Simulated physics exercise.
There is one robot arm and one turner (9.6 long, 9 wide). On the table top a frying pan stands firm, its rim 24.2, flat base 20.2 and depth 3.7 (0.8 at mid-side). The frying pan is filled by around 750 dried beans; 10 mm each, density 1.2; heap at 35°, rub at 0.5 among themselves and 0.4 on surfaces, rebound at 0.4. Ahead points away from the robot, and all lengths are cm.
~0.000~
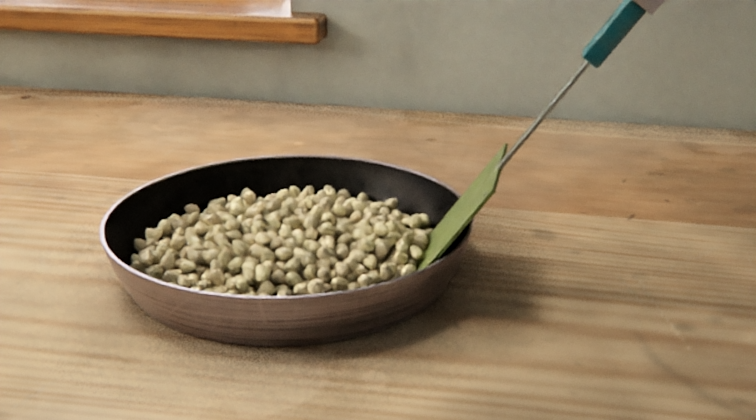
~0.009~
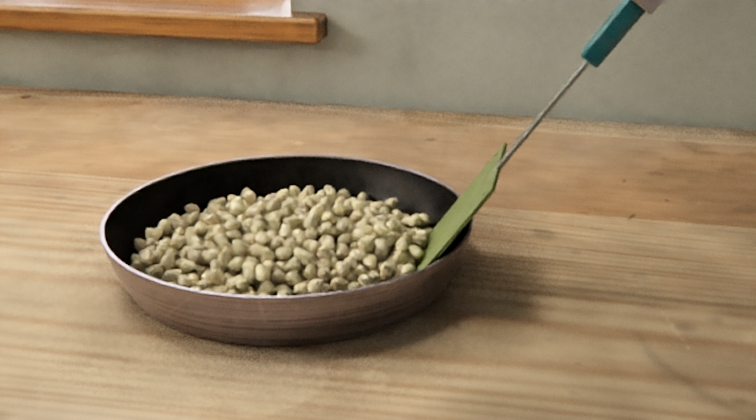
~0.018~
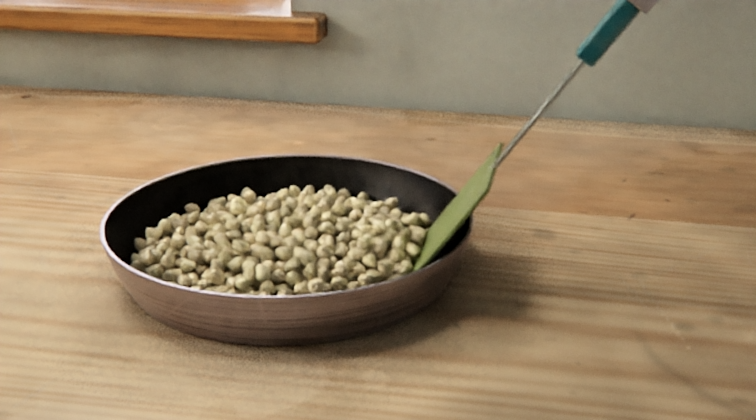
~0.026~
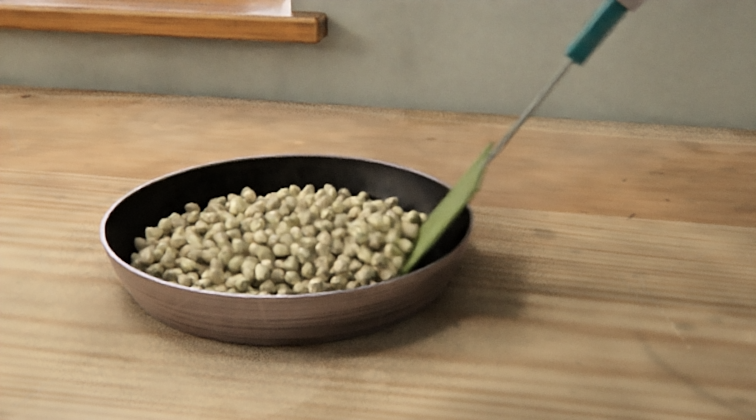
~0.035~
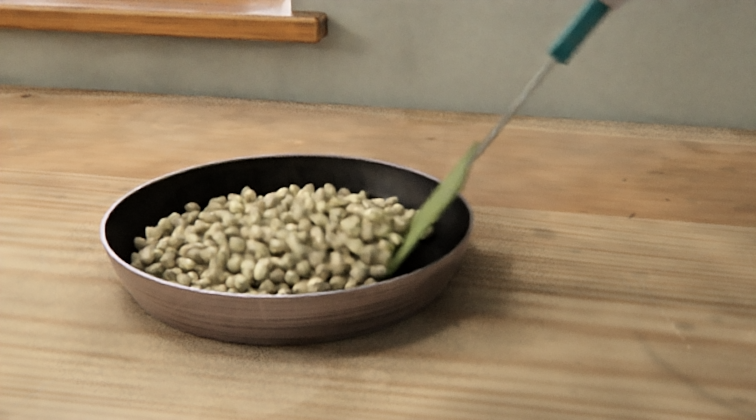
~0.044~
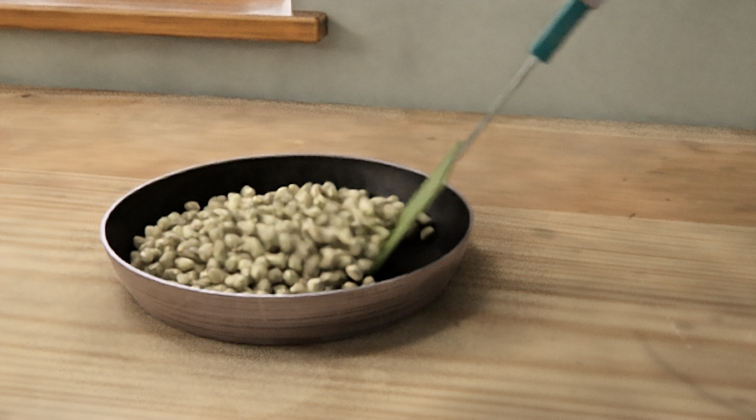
On a wooden table top, a green turner pushes pale beans leftward in a frying pan.
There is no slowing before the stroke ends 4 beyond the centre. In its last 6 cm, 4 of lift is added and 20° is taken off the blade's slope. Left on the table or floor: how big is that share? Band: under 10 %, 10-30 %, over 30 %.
10-30 %.
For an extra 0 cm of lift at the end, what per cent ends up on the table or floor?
Some 5 in a hundred.
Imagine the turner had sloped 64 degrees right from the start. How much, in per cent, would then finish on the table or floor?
My guess is close to 15 per cent.
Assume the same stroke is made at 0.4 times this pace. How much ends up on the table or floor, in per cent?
Estimate: Approx. 0 %.
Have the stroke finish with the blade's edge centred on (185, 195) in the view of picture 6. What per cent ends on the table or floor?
Something near 25 in a hundred.
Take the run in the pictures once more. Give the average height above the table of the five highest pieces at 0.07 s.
About 6 cm.
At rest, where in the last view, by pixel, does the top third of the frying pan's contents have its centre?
The middle lies somewhere around (192, 223).
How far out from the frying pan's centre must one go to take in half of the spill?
Distance, approx.: 34 cm.
After 0.07 s, sloping 54°, highest piece 6 above the table; 746 in the frying pan.
After 0.09 s, sloping 48°, highest piece 8 above the table; 746 in the frying pan.
After 0.30 s, sloping 35°, highest piece 5 above the table; 621 in the frying pan, 124 on the table or floor, 1 on the blade or in flight.
After 1.35 s, sloping 35°, highest piece 4 above the table; 620 in the frying pan, 126 on the table or floor.
At rest, 620 in the frying pan, 126 on the table or floor. That is 17 % on the table or floor.
